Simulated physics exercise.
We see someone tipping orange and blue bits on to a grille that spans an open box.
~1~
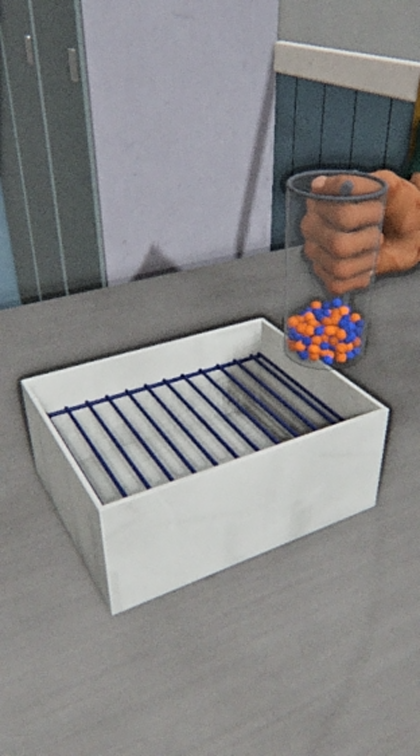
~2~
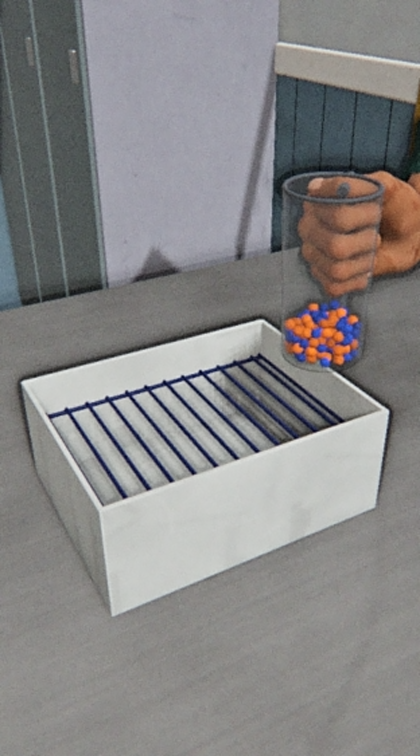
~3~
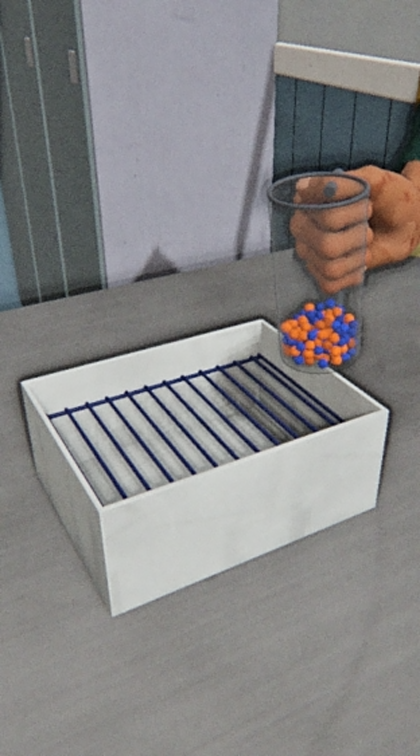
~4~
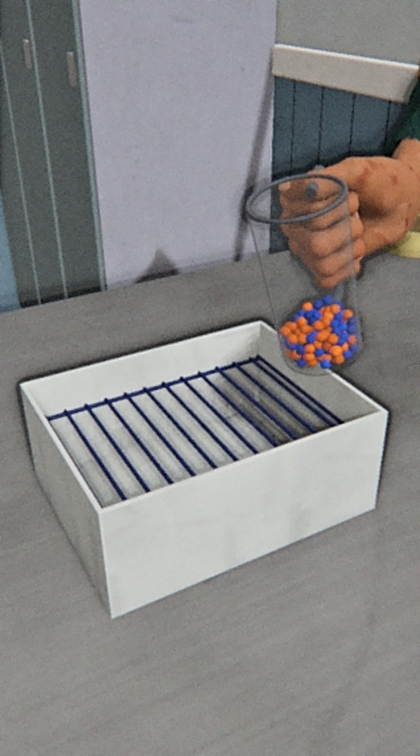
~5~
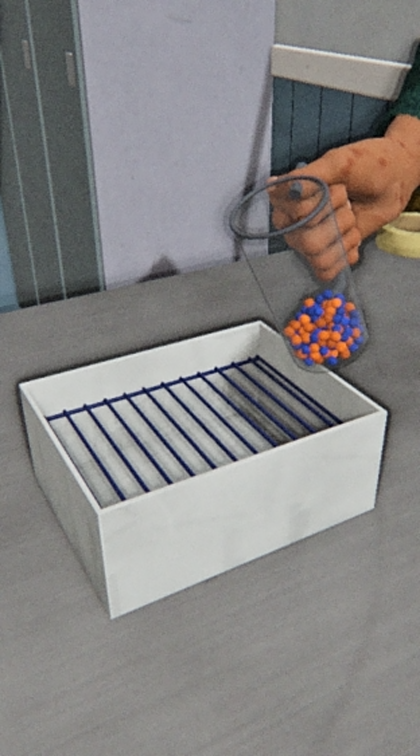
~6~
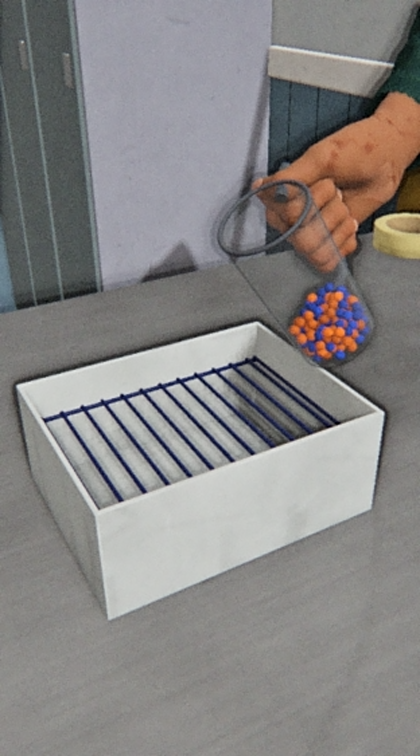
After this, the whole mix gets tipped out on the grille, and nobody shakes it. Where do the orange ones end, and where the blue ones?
The orange ones fall between the wires and the blue ones fall between the wires.
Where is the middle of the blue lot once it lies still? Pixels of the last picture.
At about (184, 489).
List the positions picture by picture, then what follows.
Cup at (330, 273), upright; rack at (102, 462), 14 wires across; orange clay pellets at (328, 324), narrower than the gaps; blue coated nuts at (331, 340), narrower than the gaps, in the first frame.
Cup at (327, 275), upright; blue ones at (328, 342), in the second frame.
Cup at (319, 276), tipped 5°; orange ones at (327, 335), in the third frame.
Cup at (310, 280), tipped 15°; blue ones at (327, 341), in the fourth frame.
Cup at (305, 281), tipped 24°; orange ones at (332, 327), in the fifth frame.
Cup at (303, 282), tipped 33°; rack at (98, 466); orange ones at (337, 320); blue ones at (337, 329), in the sixth frame.
Then, 0.27 s past the last view, orange ones, all in the cup; blue ones, all in the cup.
Then, 0.61 s past the last view, orange ones, all in the cup; blue ones, all in the cup.
Finally, orange ones, all under the rack; blue ones, all under the rack.
